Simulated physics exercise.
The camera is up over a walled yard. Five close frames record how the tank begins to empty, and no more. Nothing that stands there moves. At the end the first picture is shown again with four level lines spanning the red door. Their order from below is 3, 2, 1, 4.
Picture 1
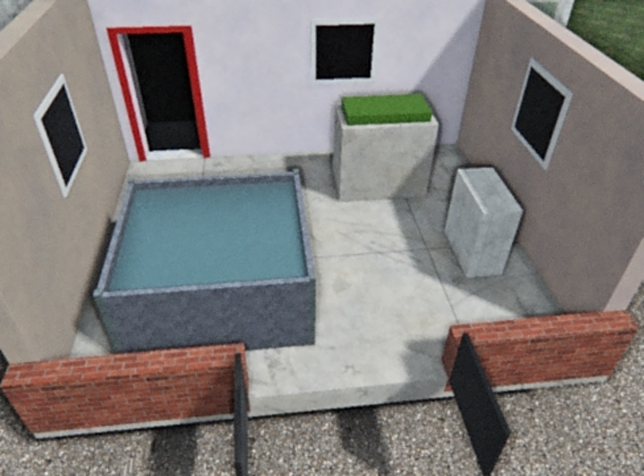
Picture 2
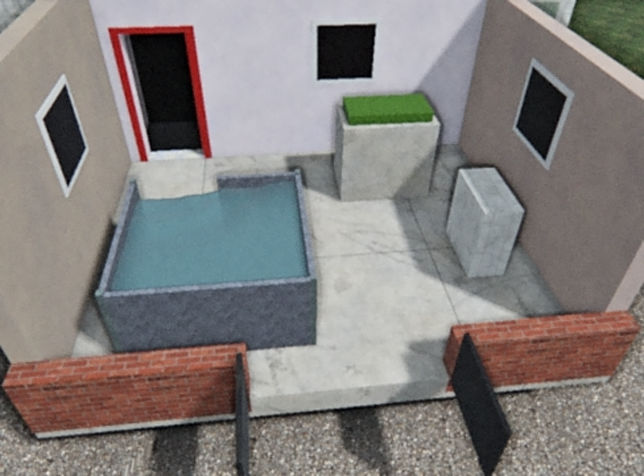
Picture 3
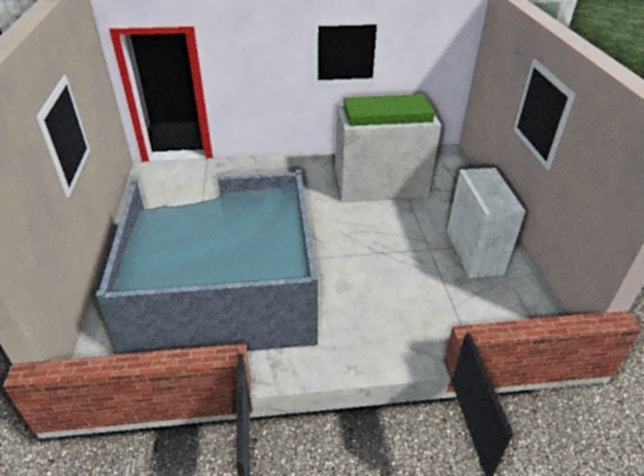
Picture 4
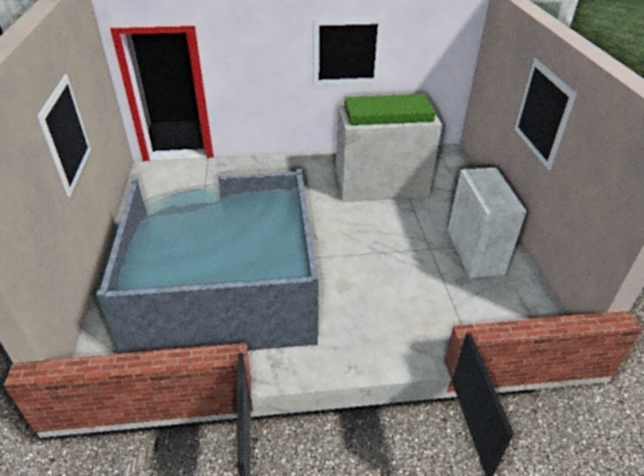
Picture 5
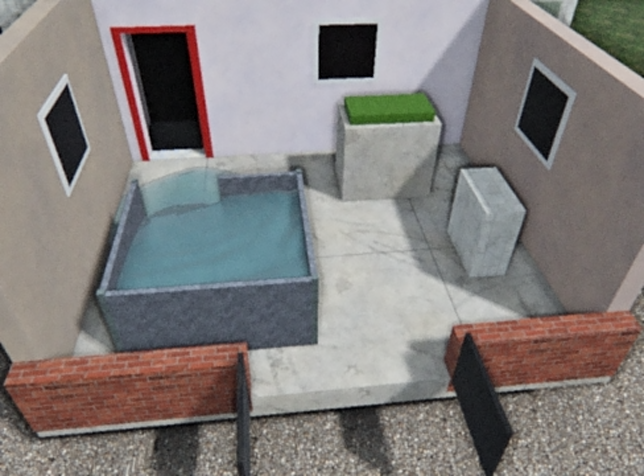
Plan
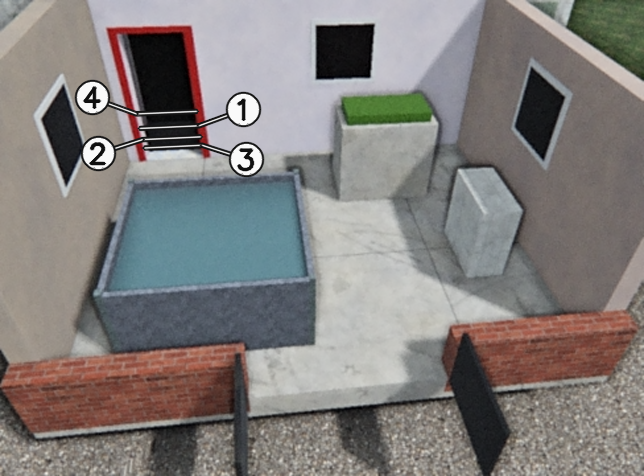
In a walled yard with a red-framed doorway and an open gate, a gap appears in the back wall of a full grey tank; the water inside sinks and ripples as some spreads onto the paving behind it.
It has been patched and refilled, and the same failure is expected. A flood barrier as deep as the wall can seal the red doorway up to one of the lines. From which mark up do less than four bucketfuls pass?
Use line 1.
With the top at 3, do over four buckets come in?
Yes, that goes wrong.
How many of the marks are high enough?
Two of them.
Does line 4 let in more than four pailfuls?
No.
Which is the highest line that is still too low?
That is line 2.
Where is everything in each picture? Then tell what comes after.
Water in the tank at rest, its middle at (213, 231); foot of the red doorway at (175, 159); open gate at (349, 331), in the first frame.
Water covers 2 % of the ground, its front hidden from here, in the second frame.
Water covers 4 % of the ground, its front hidden from here, in the third frame.
Water covers 10 % of the ground, its front hidden from here, in the fourth frame.
In the fifth frame, 16 % of the ground under water, visible out to (204, 169).
In white, 1 at (169, 127); 2 at (171, 138); 3 at (173, 146); 4 at (166, 112); from the bottom up 3, 2, 1, 4.
With 1, a splash gets over, under a bucket.
With 2, about 10 bucketfuls get in.
With 3, dozens of bucketfuls pour in.
With 4, nothing gets over.
